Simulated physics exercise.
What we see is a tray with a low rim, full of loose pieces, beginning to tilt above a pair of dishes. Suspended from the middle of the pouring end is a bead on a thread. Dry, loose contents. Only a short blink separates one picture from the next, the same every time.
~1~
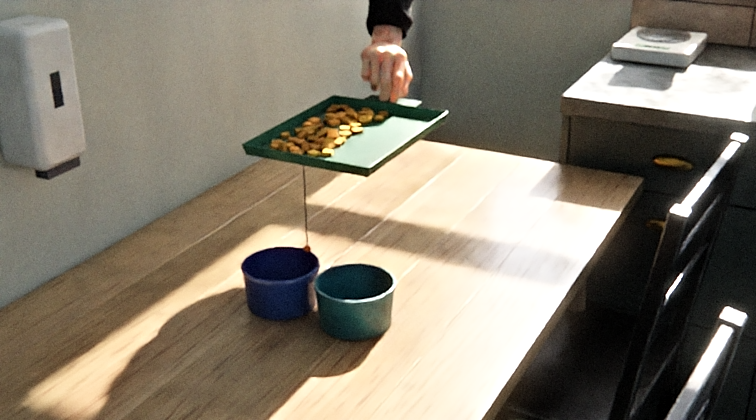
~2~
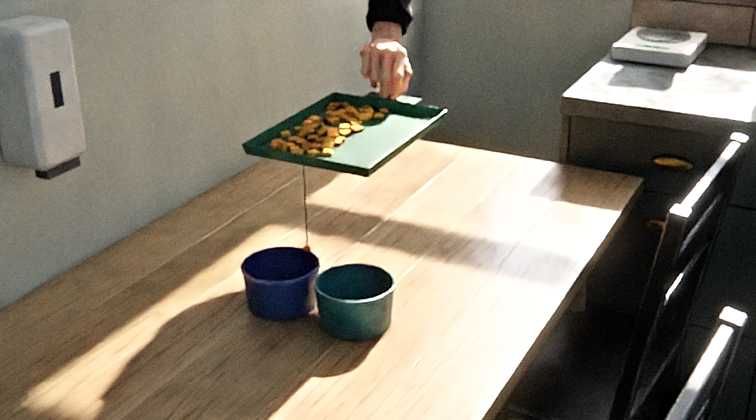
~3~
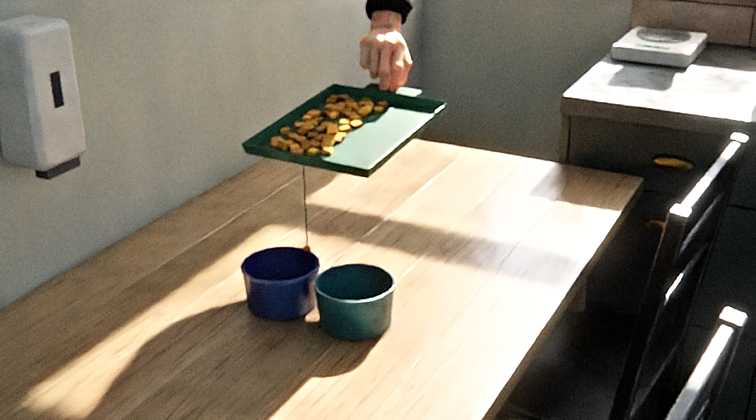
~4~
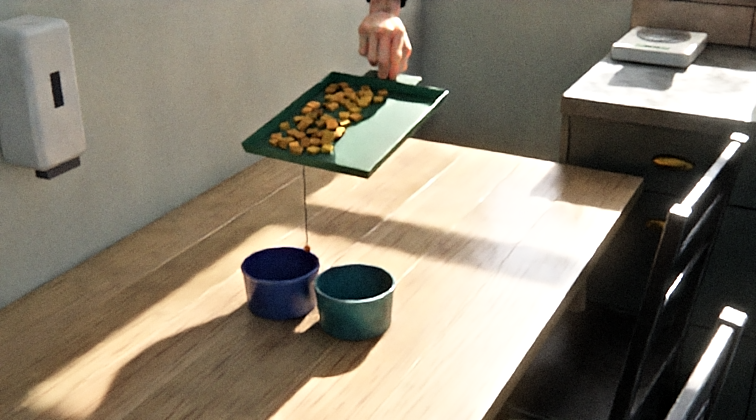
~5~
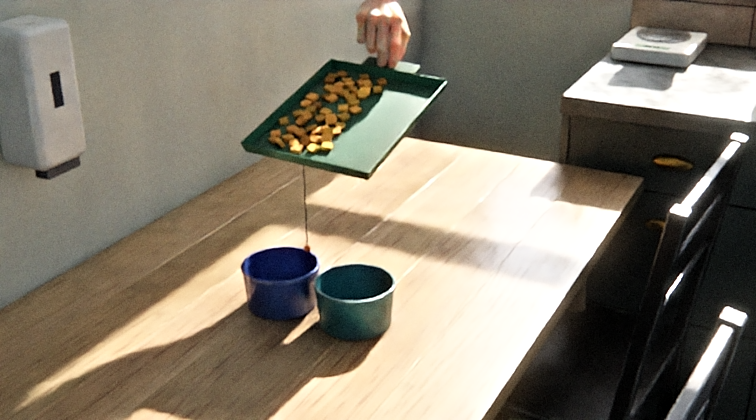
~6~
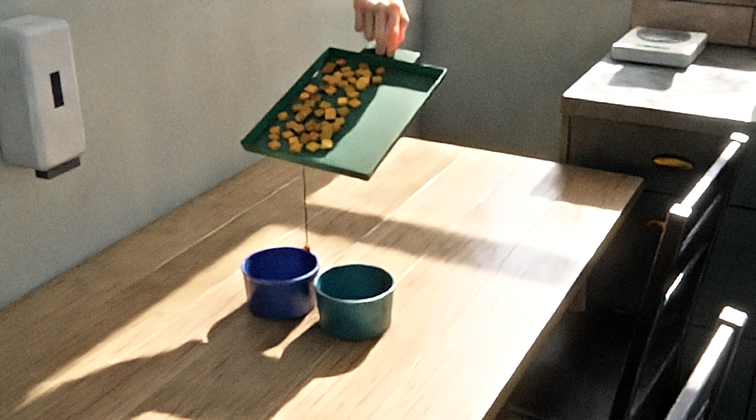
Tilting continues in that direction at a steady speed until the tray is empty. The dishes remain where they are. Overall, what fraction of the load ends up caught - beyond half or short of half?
Honestly, the catch comes out above half of the load.
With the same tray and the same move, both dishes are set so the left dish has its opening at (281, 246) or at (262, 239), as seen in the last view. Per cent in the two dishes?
Trial 1 near 20 percent, trial 2 near 0 percent.
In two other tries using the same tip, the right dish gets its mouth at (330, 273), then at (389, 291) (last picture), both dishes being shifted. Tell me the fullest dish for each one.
In the first try it's the rightmost dish, and in the second it's the leftmost dish.
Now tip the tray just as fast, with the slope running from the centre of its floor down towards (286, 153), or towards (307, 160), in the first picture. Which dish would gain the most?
Case one goes to the left-side dish, case two to the left-side dish.
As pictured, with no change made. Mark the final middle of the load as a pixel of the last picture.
I'd mark it at roughly (326, 321).
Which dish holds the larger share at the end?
More ends in the right one.
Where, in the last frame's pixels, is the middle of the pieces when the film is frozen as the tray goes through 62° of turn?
Somewhere around pixel (308, 142) in the last picture.
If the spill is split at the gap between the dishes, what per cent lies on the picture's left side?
Roughly 80 percent.
Soon after the last picture, tray tipped steeply; all on the tray.
A little later, tray tipped right over; about two thirds on the tray; a small part in the right dish; a stray few in the left dish; a small part outside both; a small part in the air.
Later still, tray tipped past a quarter turn; about half in the right dish; about a quarter in the left dish; about a third outside both.
At rest, tray tipped past a quarter turn; about half in the right dish; about a quarter in the left dish; about a third outside both.
